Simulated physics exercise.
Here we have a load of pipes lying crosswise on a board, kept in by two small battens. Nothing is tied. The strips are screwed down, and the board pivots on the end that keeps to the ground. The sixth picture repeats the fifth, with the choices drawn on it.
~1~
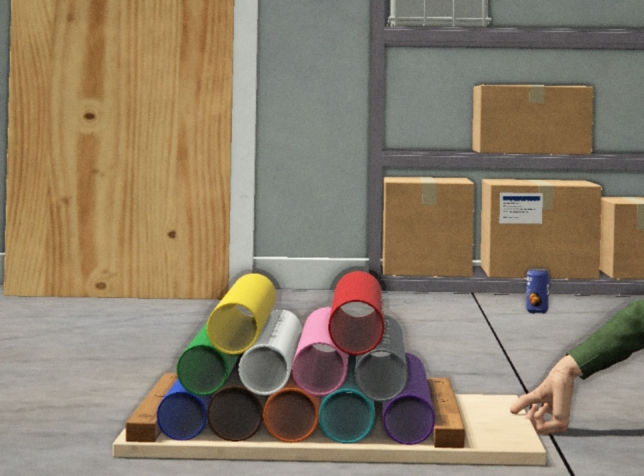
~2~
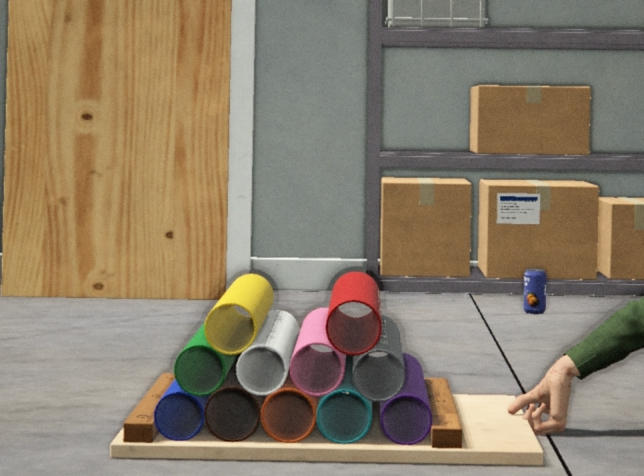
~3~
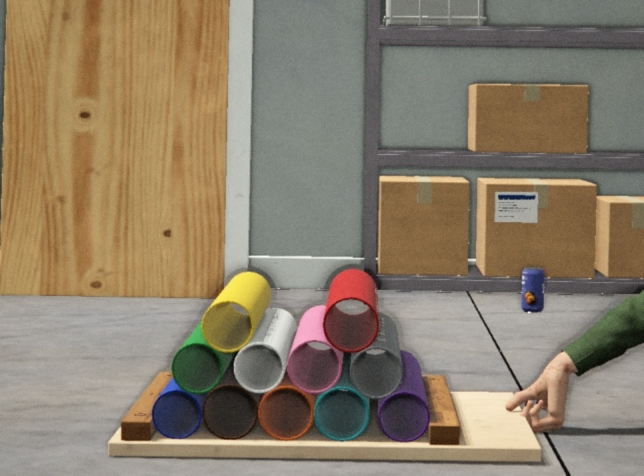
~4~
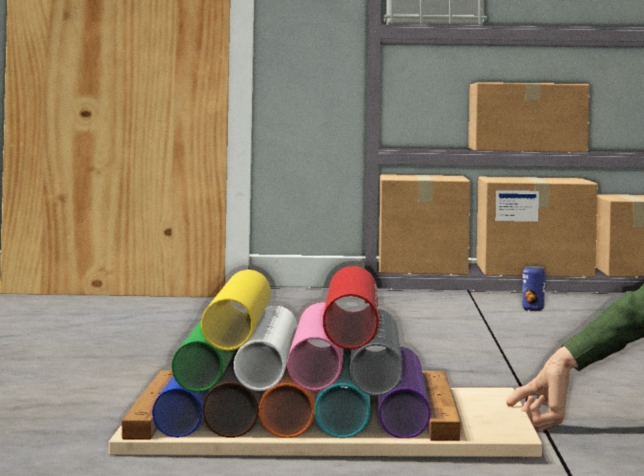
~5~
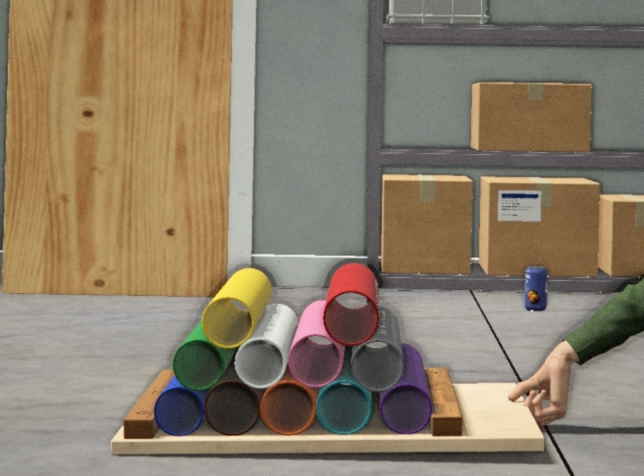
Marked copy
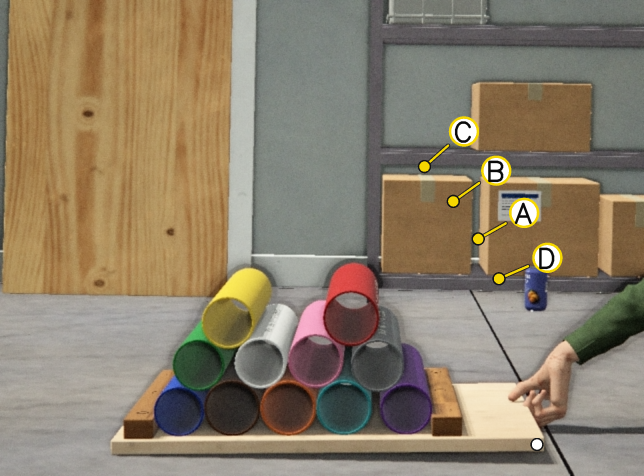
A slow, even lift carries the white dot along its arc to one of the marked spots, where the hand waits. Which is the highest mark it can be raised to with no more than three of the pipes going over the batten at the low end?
Raise it to D.
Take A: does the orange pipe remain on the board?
Yes, with A.
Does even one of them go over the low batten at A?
Yes, at A.
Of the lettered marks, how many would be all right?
One of the four.
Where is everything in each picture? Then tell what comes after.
The first frame shows orange pipe (291, 415); turquoise pipe (347, 417); purple pipe (409, 420).
The second frame shows purple pipe (407, 419); green pipe (200, 370).
The third frame shows board (328, 412); purple pipe (404, 417); grey pipe (377, 373).
The fourth frame shows board (329, 410); blue pipe (178, 413); brown pipe (230, 410).
The fifth frame shows board (331, 407); blue pipe (179, 412); brown pipe (232, 408).
On the marked copy, A at (478, 239); B at (453, 202); C at (425, 166); D at (499, 279); the white dot at (537, 445).
Taking D. A third of the way, board at 16°.
Two thirds of the way, board at 25°.
When it is over, board at 25°, two over the low batten (green, yellow).
As for the rest, A six over the low batten; B six over the low batten; C six over the low batten.
